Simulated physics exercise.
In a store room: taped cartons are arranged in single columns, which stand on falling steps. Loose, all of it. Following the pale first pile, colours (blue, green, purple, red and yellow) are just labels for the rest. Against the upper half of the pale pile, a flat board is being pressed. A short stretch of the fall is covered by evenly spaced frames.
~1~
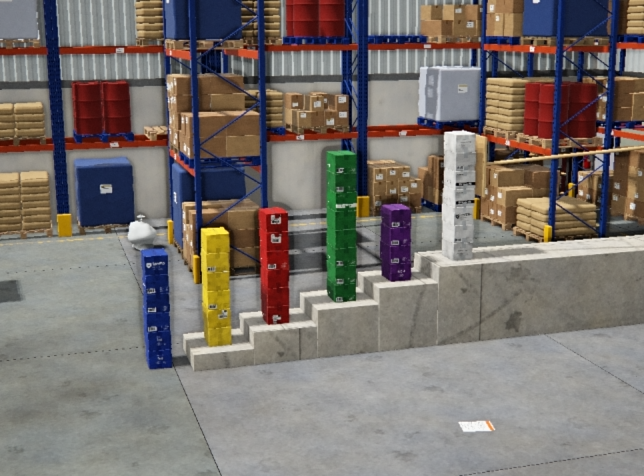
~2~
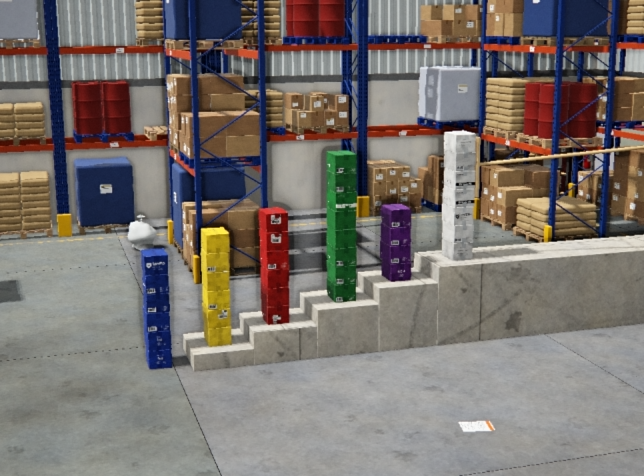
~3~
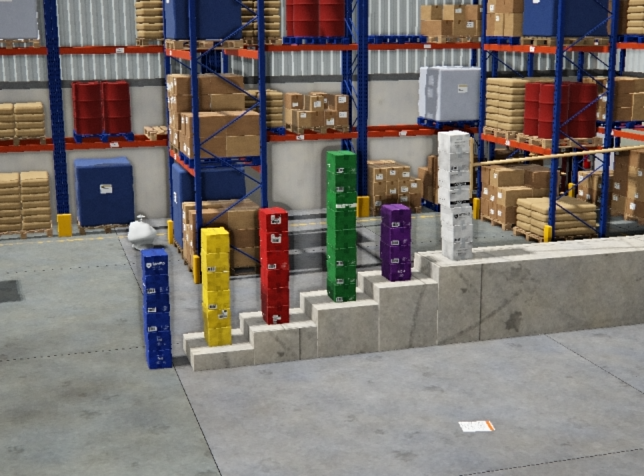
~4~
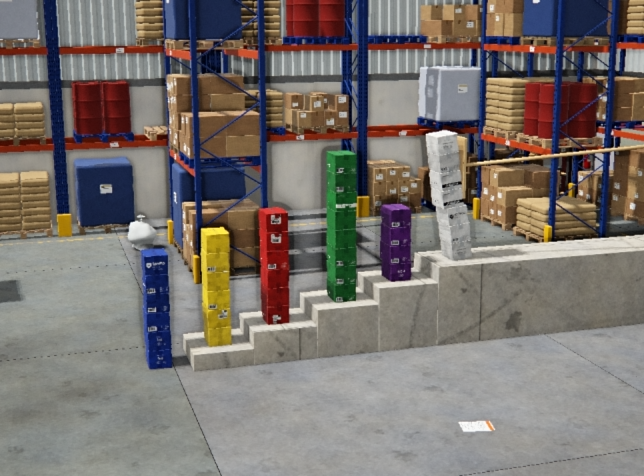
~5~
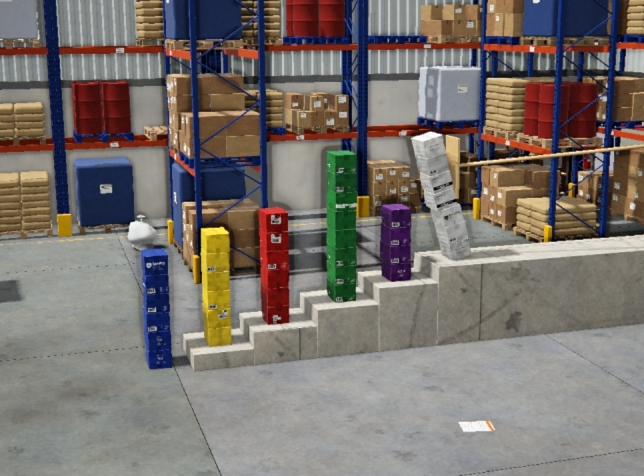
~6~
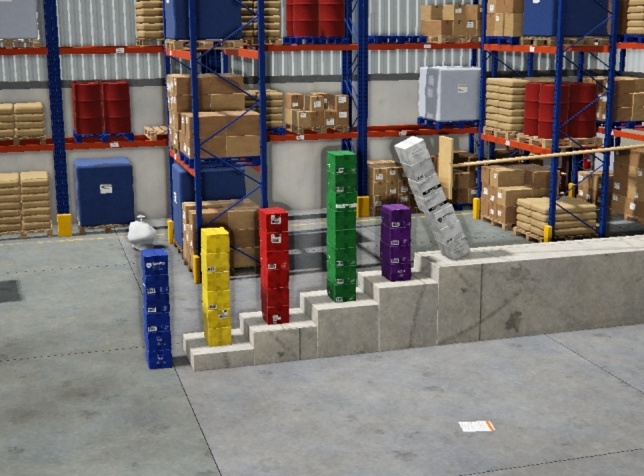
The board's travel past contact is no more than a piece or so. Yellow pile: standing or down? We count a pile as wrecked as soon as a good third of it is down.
Down.
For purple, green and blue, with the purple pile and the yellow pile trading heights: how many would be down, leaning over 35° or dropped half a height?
Purple 5, green 8, blue 5.
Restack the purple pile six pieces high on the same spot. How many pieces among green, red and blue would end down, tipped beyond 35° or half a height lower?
Per pile, green = 8, red = 5, blue = 6.
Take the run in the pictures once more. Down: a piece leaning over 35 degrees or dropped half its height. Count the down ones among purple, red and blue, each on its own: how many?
Purple: 4; red: 6; blue: 5.
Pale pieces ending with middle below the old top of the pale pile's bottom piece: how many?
Altogether it is 7.
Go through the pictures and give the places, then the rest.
In the first picture (each place is the centre of the face we see best), board (485, 159) not yet touching; top yellow carton (218, 244); top blue carton (157, 265); the others all in place.
The second picture shows board (479, 160) not yet touching; top yellow carton (218, 244).
The third picture shows board (472, 160) pushing; top yellow carton (218, 244).
The fourth picture shows board (465, 160) pushing, top of the pale pile leaning a little; top yellow carton (218, 244); the others all in place.
The fifth picture shows board (459, 161) pushing, top of the pale pile leaning clearly; top yellow carton (218, 244); the others all in place.
The sixth picture shows board (452, 161) pushing, top of the pale pile leaning clearly; top yellow carton (218, 244); top green carton (346, 164); the others all in place.
Just after the last frame, 7 of the pale pile down; none of the 6 yellow cartons down (6 of 30 in all colours); top yellow carton unmoved; top purple carton tilted well over, about its own height lower.
A moment on, 7 of the pale pile down; 5 of the 6 yellow cartons down (23 of 30 in all colours); top yellow carton tilted a little, about its own height lower; top purple carton tilted steeply, some four heights lower.
When it is over, 7 of the pale pile down; 5 of the 6 yellow cartons down (28 of 30 in all colours); top yellow carton on its side; top green carton on its side.
